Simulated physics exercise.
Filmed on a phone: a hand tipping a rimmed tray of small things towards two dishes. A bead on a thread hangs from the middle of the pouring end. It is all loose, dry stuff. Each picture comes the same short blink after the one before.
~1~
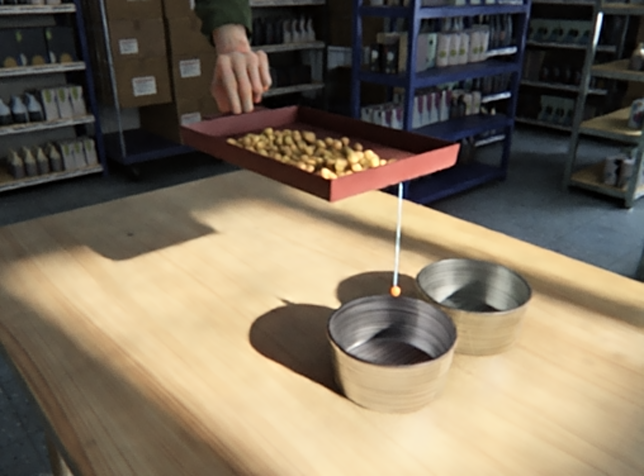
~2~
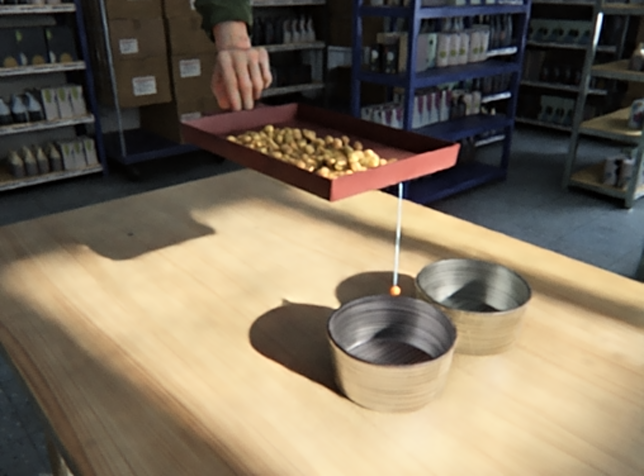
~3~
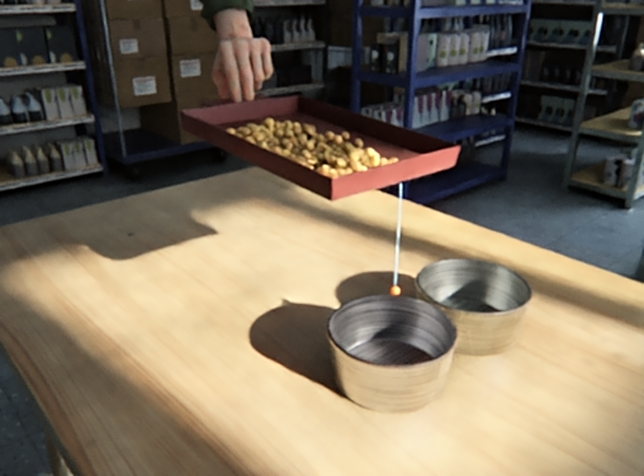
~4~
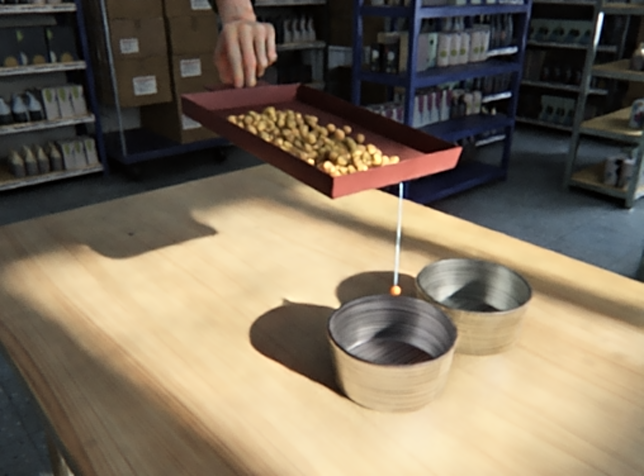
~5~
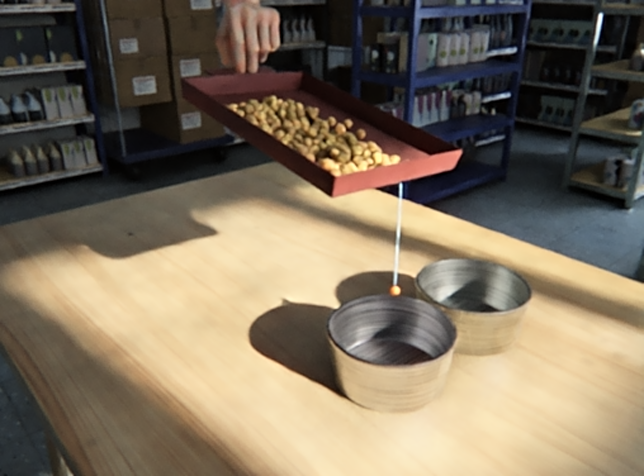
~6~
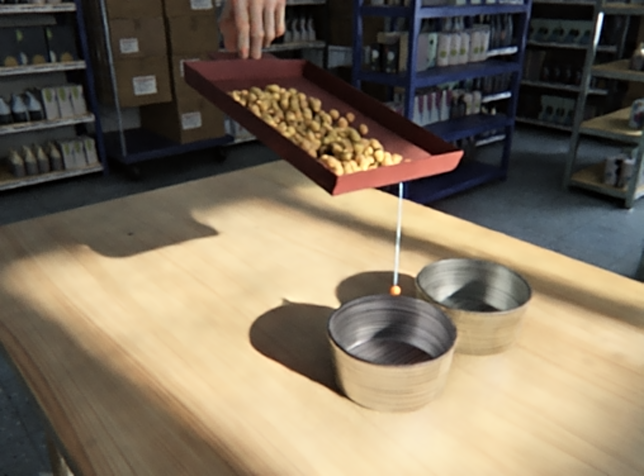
A hand slowly raises the back of a red tray of chickpeas above two dishes.
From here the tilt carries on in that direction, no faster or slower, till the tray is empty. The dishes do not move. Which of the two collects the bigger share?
Fuller: The right-hand dish.
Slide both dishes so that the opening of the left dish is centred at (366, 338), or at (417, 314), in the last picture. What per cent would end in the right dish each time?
In turn 60 and 20 in a hundred.
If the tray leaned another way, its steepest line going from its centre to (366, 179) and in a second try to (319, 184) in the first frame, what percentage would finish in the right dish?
Near 0 % and 0 %.
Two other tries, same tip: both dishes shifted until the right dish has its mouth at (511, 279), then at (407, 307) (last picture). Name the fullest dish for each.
In turn: The left dish; the dish on the right.
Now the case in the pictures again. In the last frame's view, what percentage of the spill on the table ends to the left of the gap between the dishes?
Roughly 0 in a hundred.
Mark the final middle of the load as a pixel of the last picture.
Roughly at (473, 341).
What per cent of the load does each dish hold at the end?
Left dish near 20 in a hundred; right dish near 50.
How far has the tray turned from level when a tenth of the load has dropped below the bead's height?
At some 110 degrees.
Soon, tray tipped steeply; nearly all on the tray; a stray few in the air.
A while on, tray tipped past a quarter turn; nearly all on the tray; a stray few in the right dish; a stray few outside both.
Towards the end, tray tipped past a quarter turn; about a quarter in the left dish; about half in the right dish; about a third outside both.
Finally, tray tipped past a quarter turn; about a quarter in the left dish; about half in the right dish; about a third outside both.
